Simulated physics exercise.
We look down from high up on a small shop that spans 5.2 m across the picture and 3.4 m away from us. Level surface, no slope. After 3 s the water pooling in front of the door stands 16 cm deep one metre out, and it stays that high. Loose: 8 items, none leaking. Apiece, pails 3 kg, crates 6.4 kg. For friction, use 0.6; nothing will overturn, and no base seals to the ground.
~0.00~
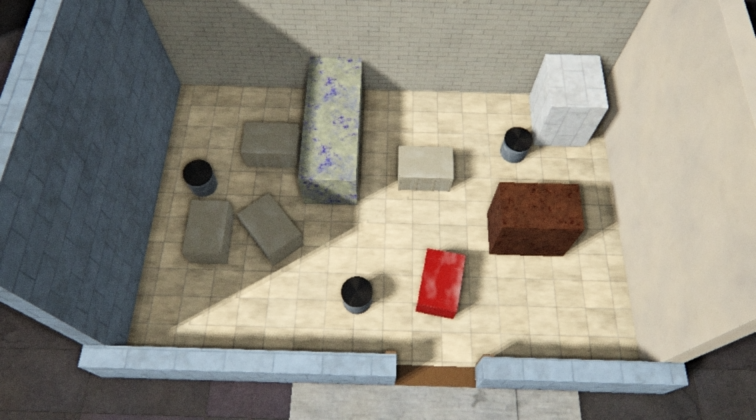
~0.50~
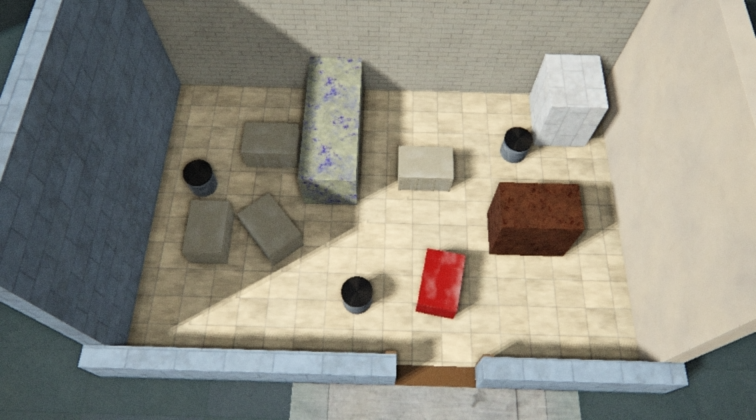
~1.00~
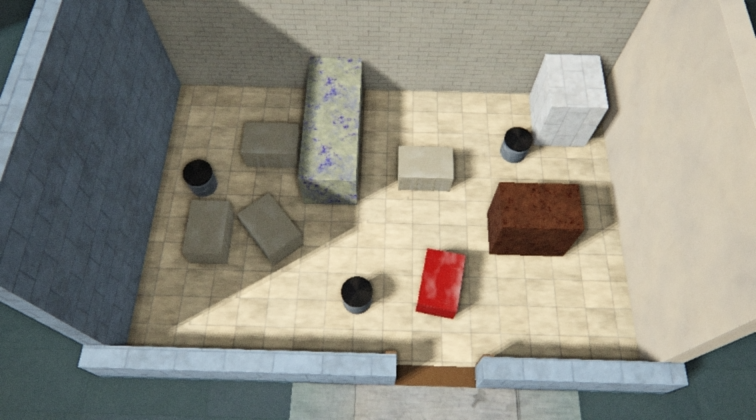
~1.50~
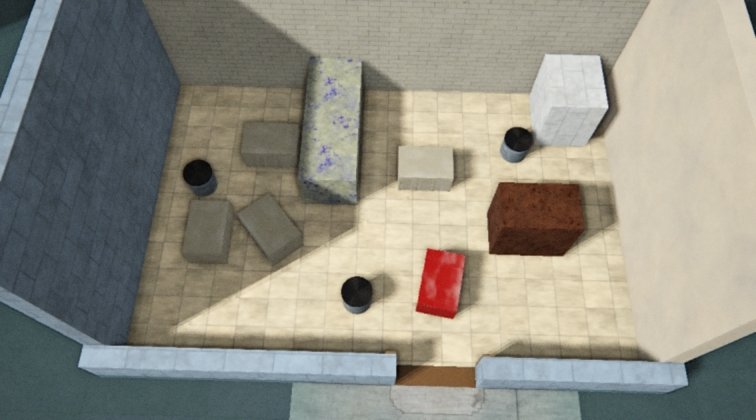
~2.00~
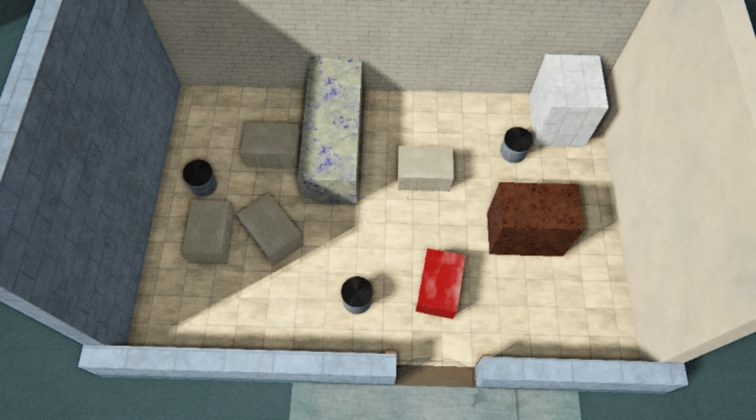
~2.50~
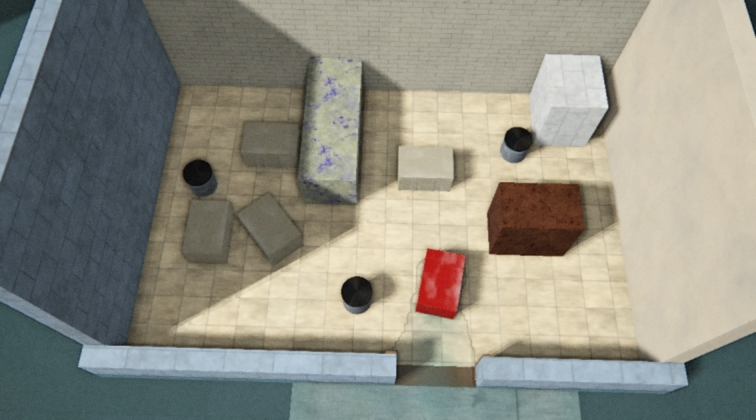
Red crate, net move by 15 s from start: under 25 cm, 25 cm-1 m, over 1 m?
It's going to be taken off.
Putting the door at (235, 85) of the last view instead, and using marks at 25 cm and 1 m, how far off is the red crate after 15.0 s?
The red crate covers a long distance.
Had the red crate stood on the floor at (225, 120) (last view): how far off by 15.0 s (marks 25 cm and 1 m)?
In that run it hardly drifts.
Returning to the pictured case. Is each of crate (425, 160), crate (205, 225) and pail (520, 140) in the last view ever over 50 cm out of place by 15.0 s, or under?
In that order: Above, below, above.
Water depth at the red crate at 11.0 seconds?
Somewhere close to 9 cm.
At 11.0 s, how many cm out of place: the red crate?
Around 200 cm from the start by that time.
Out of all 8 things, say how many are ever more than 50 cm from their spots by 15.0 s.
It works out to 4.
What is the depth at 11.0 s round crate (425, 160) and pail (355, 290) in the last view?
Roughly 9 and 3 cm.
After 3.5 s the red crate is near (444, 252), 0.3 m from its start, aground; 0 afloat.
After 6.8 s the red crate is near (435, 125), 1.8 m from its start, afloat; 2 afloat.
After 11.0 s the red crate is near (444, 124), 1.8 m from its start, afloat; 3 afloat.
After 15.0 s the red crate is near (487, 130), 1.8 m from its start, afloat; 5 afloat.
